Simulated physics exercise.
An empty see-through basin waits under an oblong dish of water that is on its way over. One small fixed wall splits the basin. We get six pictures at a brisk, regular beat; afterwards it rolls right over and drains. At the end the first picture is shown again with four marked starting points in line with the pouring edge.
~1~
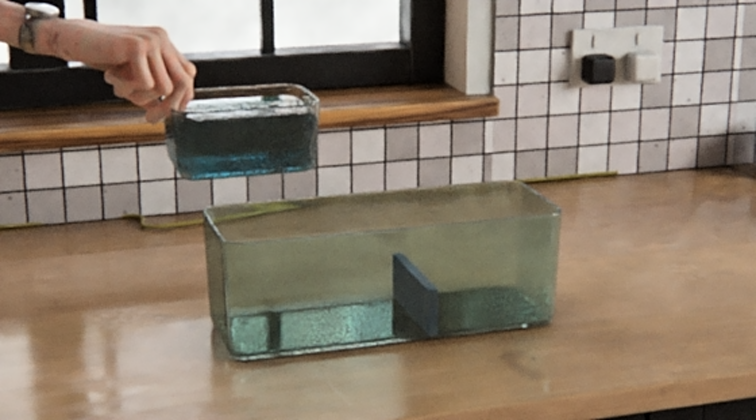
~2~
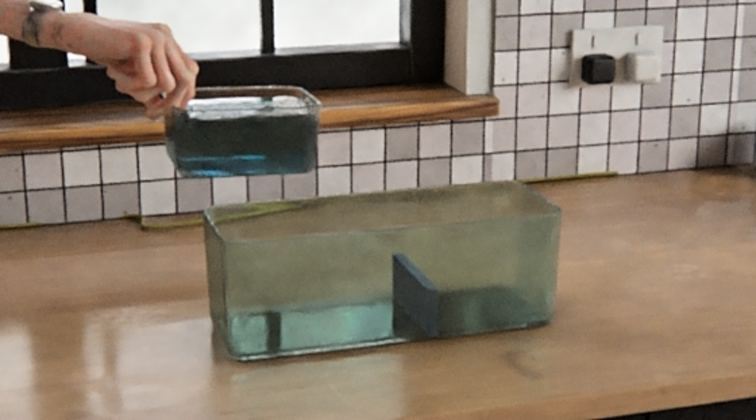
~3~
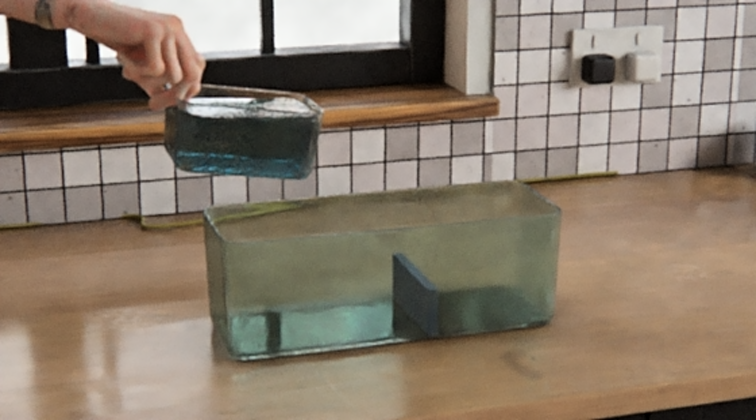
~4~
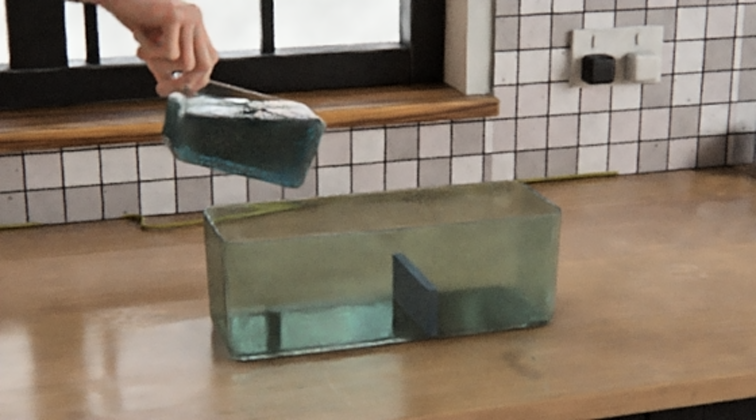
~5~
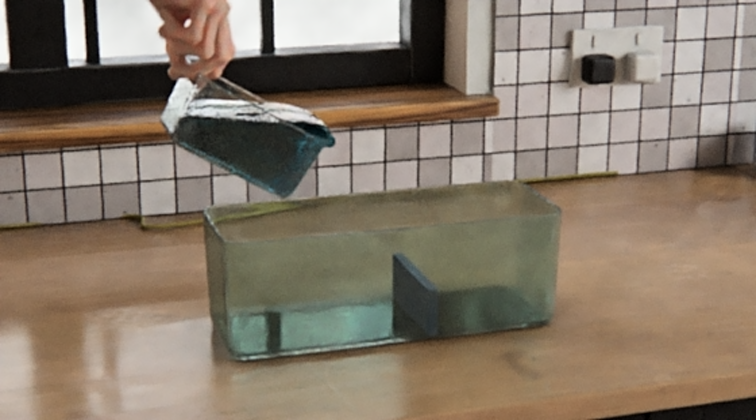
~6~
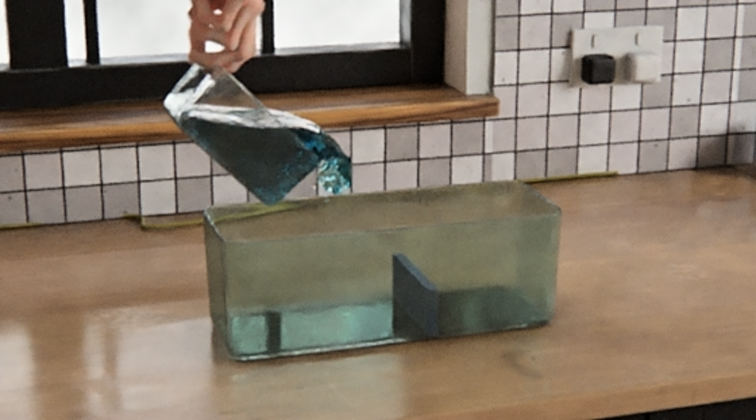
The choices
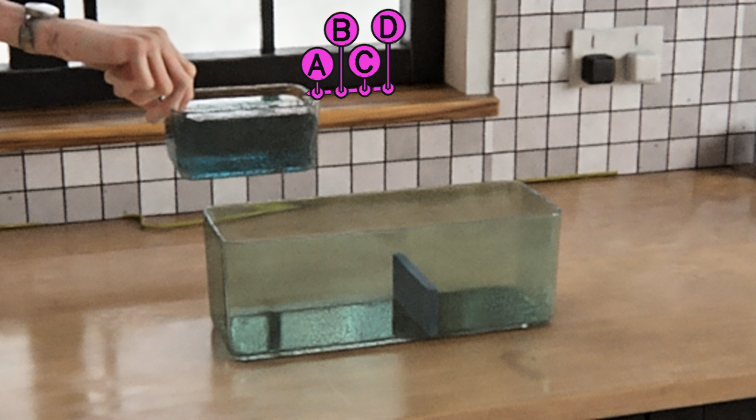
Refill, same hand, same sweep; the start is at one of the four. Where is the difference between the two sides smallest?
Go for C.
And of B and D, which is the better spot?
Here it is spot D.
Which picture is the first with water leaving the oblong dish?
In picture 4.
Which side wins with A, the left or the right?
The left one.
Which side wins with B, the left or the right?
The left side.
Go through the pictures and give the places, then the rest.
Upright, lip at (308, 93); basin from (228, 359) to (552, 321); top of the wall at (414, 270); nothing has left yet.
Tipped about 2°, lip at (309, 95); nothing has left yet.
Tipped about 9°, lip at (312, 103); nothing has left yet.
Tipped about 18°, lip at (315, 115); water is over the lip, down to (310, 114).
Tipped about 31°, lip at (316, 132); water is over the lip, down to (320, 140).
Tipped about 46°, lip at (312, 151); water is over the lip, down to (320, 194).
On the marked copy, A at (317, 92); B at (341, 91); C at (364, 89); D at (388, 88).
For spot A, about 90 % ends left of the wall and 5 % right of it; 5 % is lost outside.
For spot B, about 80 % ends left of the wall and 14 % right of it; 6 % is lost outside.
For spot C, about 49 % ends left of the wall and 47 % right of it; 5 % is lost outside.
For spot D, about 30 % ends left of the wall and 67 % right of it; 3 % is lost outside.
